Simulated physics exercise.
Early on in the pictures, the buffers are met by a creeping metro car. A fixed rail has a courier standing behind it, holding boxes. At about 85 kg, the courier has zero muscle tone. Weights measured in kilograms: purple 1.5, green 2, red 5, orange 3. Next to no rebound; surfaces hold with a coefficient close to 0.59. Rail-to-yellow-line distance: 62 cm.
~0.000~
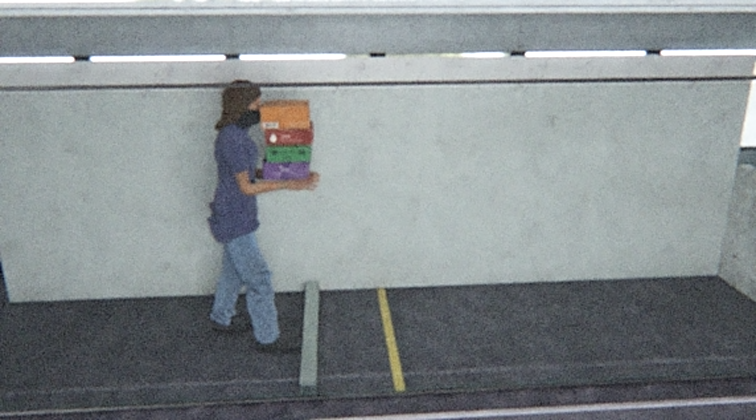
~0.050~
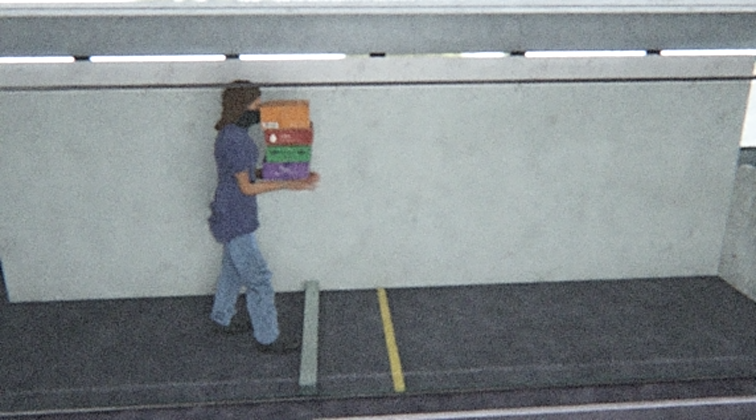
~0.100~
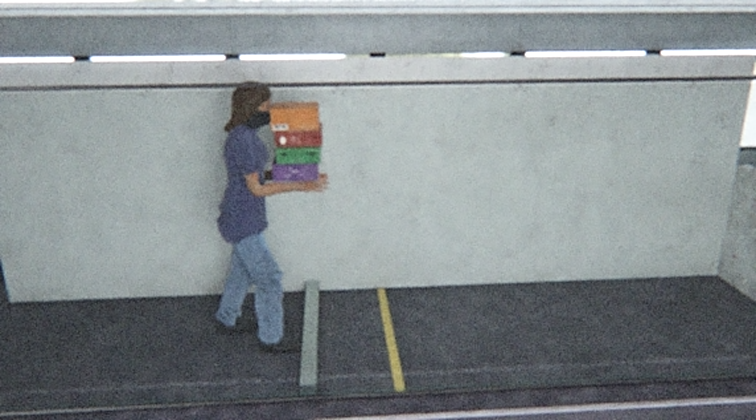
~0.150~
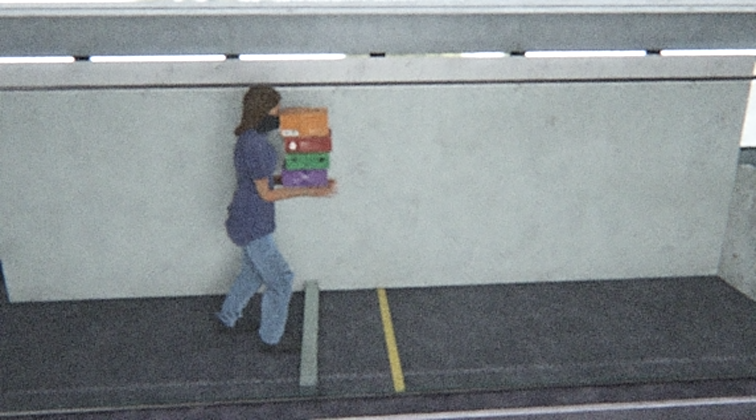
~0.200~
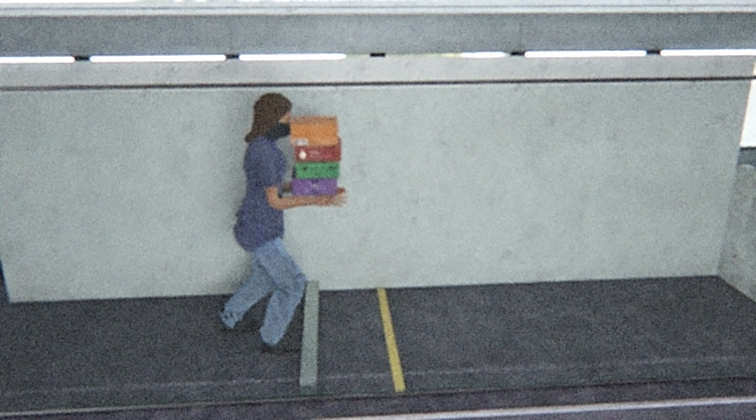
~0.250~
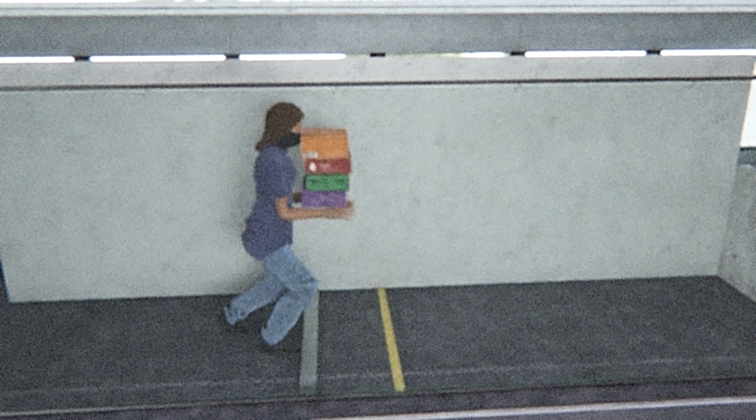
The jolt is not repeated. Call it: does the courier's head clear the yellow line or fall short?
It clears the yellow line.
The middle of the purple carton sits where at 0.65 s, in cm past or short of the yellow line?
It is roughly 10 cm short of the mark.
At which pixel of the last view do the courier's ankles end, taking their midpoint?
Roughly at (289, 351).
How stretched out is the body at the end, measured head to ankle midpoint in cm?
Head to ankle midpoint comes to around 110 cm.
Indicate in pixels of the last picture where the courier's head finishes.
At about (462, 339).
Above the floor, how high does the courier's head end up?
The head ends roughly 15 centimetres up.
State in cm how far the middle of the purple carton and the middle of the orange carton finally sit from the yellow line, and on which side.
Final: Purple carton 20 cm beyond, orange carton 140 cm beyond.
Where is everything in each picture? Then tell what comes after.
In the first frame, courier's head (239, 114), red carton (290, 133), green toolbox (290, 148), yellow line (396, 366).
In the second frame, courier's head (239, 114), red carton (290, 133), green toolbox (290, 148).
In the third frame, courier's head (249, 116), red carton (299, 134), green toolbox (299, 150).
In the fourth frame, courier's head (259, 120), red carton (309, 140), green toolbox (309, 155).
In the fifth frame, courier's head (269, 126), red carton (318, 149), green toolbox (318, 164).
In the sixth frame, courier's head (280, 135), red carton (328, 161), green toolbox (328, 176), yellow line (396, 366). Everything loose set off at about 1.2 m/s.
After 0.45 s the courier's head is 40 cm short of the yellow line, near (331, 191) in the last picture's view; the red carton 15 cm short of the yellow line, tilted 15°.
After 0.65 s the courier's head is 8 cm past the yellow line, near (403, 268) in the last picture's view.
After 0.95 s the courier's head is 33 cm past the yellow line, near (441, 301) in the last picture's view; the red carton 66 cm past the yellow line, tilted 160°.
At rest, 2.3 s, purple carton crosses the yellow line; green toolbox crosses the yellow line; red carton crosses the yellow line; orange carton crosses the yellow line; courier's head crosses the yellow line.
